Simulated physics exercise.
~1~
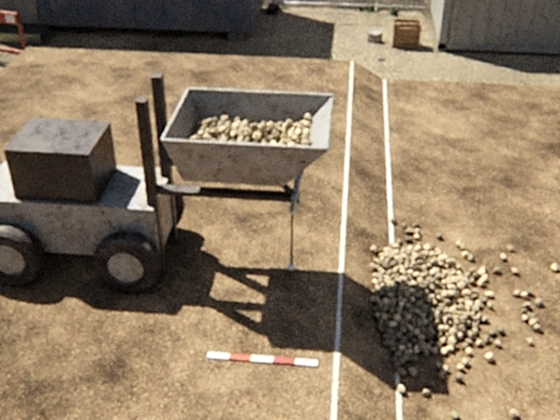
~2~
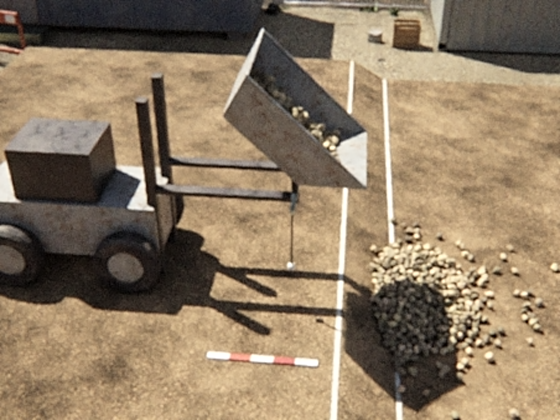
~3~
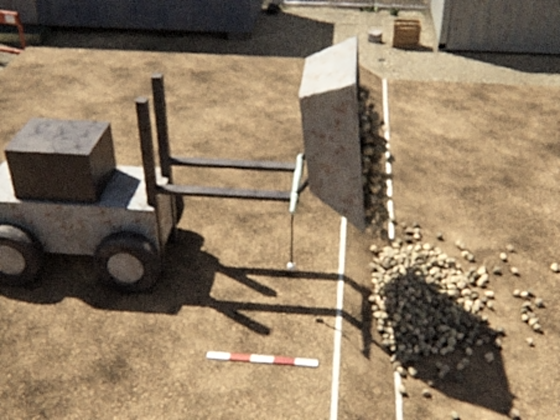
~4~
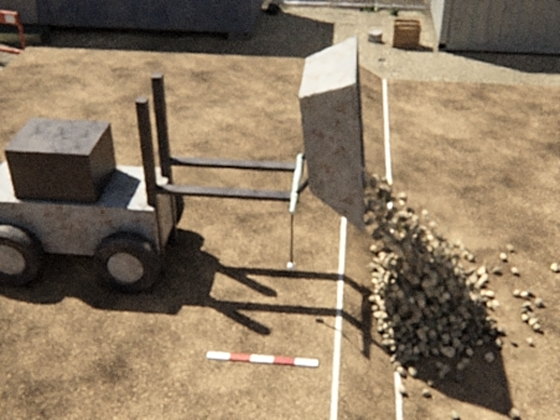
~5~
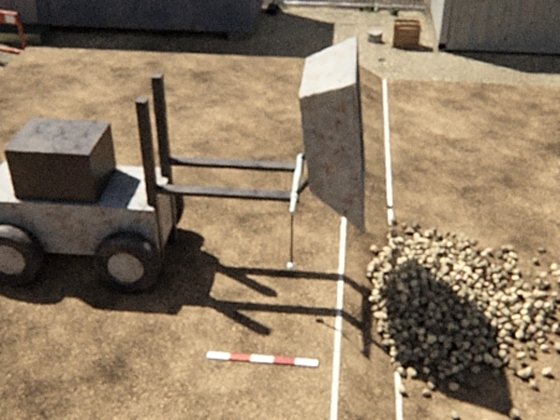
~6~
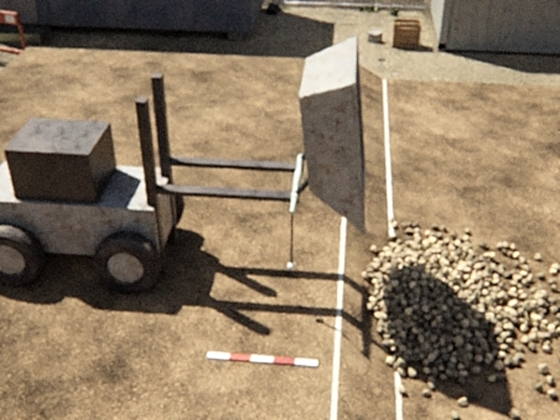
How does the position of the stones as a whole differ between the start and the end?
At the start the stones are split between the raised skip and a heap on the ground, so their middle lies between the two. By the end they are gathered in one larger pile on the ground, so their middle is farther right and lower.
On a sandy work site marked with two white lines, a forklift on the left holds up a grey skip loaded with pale stones, while a similar heap already lies on the ground to the right. The skip tips steadily to the right, and its stones slide toward the lower lip. It swings until it stands almost upright, and the stones start to spill out. They pour down in a thick stream onto the old heap, spreading it to the right. At the end the skip stays tipped and looks empty above a broader, larger pile, while the forklift remains in place.
